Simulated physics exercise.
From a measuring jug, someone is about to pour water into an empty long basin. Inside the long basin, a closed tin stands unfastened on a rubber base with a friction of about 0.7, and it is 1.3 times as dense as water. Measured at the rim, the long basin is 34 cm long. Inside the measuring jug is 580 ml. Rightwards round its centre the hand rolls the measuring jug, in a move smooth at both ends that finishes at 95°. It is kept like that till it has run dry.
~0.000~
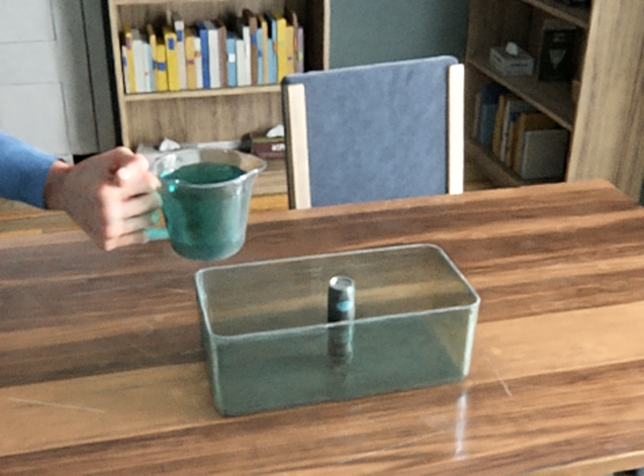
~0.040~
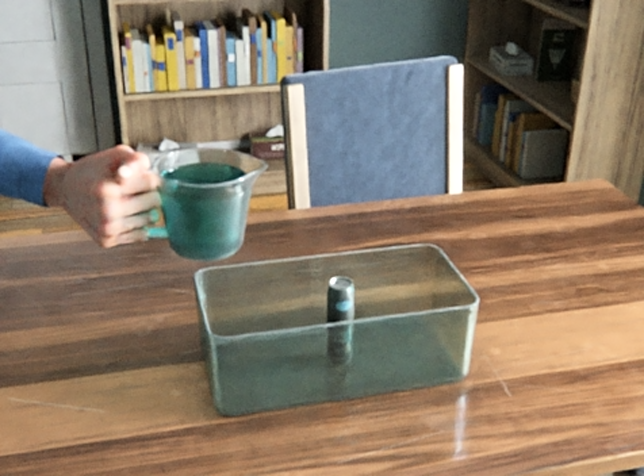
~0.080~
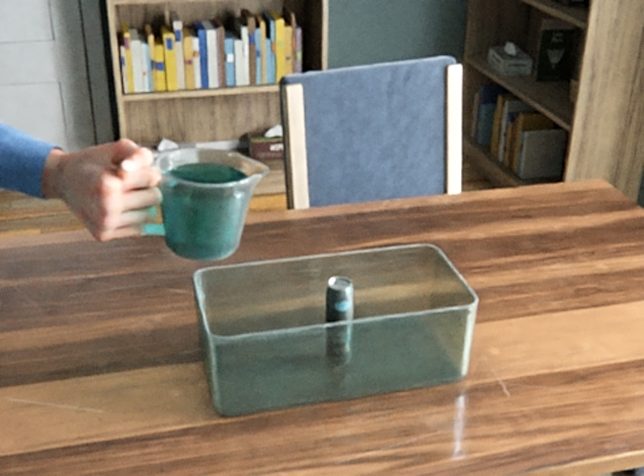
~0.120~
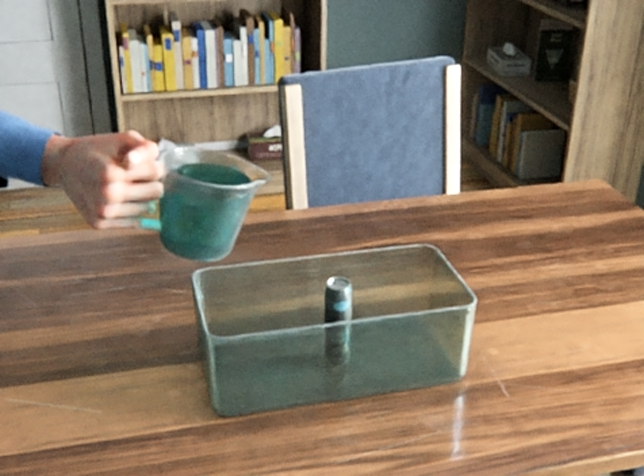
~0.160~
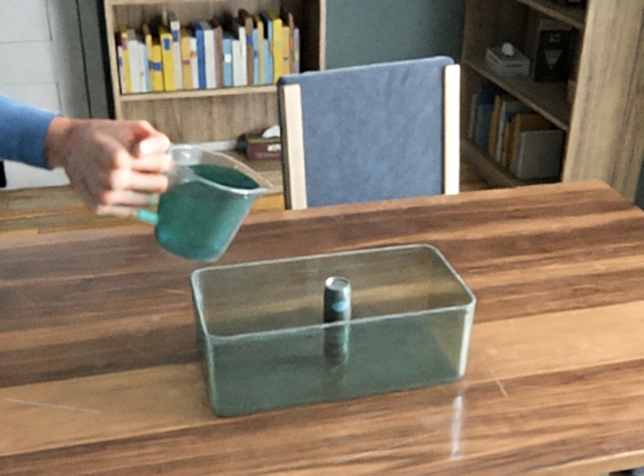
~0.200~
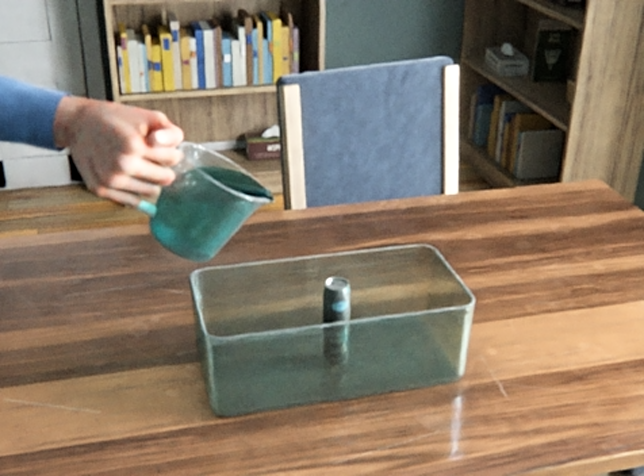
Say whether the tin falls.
It's bound to withstand the flow.
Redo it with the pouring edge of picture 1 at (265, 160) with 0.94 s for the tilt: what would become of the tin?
It does not tip.
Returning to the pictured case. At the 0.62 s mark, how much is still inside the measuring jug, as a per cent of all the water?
12 %.
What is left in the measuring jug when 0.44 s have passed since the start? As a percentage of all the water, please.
Roughly 46 per cent.
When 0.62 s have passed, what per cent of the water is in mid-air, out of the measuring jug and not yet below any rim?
About 14 per cent.
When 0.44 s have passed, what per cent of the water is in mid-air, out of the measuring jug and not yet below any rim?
Near 30 per cent at that time.
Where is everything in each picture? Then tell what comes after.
It leans 0°; its right rim is at (266, 162); the water meets the walls at (158, 181) and (250, 173); the long basin's rim runs from (202, 304) to (458, 273); the tin's top is at (341, 287), in the first picture.
It leans 1°; its right rim is at (267, 164); the water meets the walls at (158, 180) and (250, 174), in the second picture.
It leans 6°; its right rim is at (269, 168); the water meets the walls at (160, 178) and (250, 175), in the third picture.
It leans 13°; its right rim is at (271, 176); the water meets the walls at (162, 177) and (253, 178), in the fourth picture.
It leans 22°; its right rim is at (274, 186); the water meets the walls at (163, 180) and (257, 180), in the fifth picture.
It leans 33°; its right rim is at (275, 199); the water meets the walls at (162, 191) and (270, 189); 1 per cent is over the edge, in the sixth picture.
After 0.44 s the tilt is 92° and 45 per cent is still to pour; the tin stands where it began.
After 0.62 s the tilt is 95° and 12 per cent is still to pour; the tin stands 1 cm from where it began.
After 0.80 s the tilt is 95° and 2 per cent is still to pour; the tin stands 1 cm from where it began.
After 1.00 s the tilt is 95° and 0 per cent is still to pour; the tin stands 1 cm from where it began.
In the end the tin stands 1 cm from where it began.
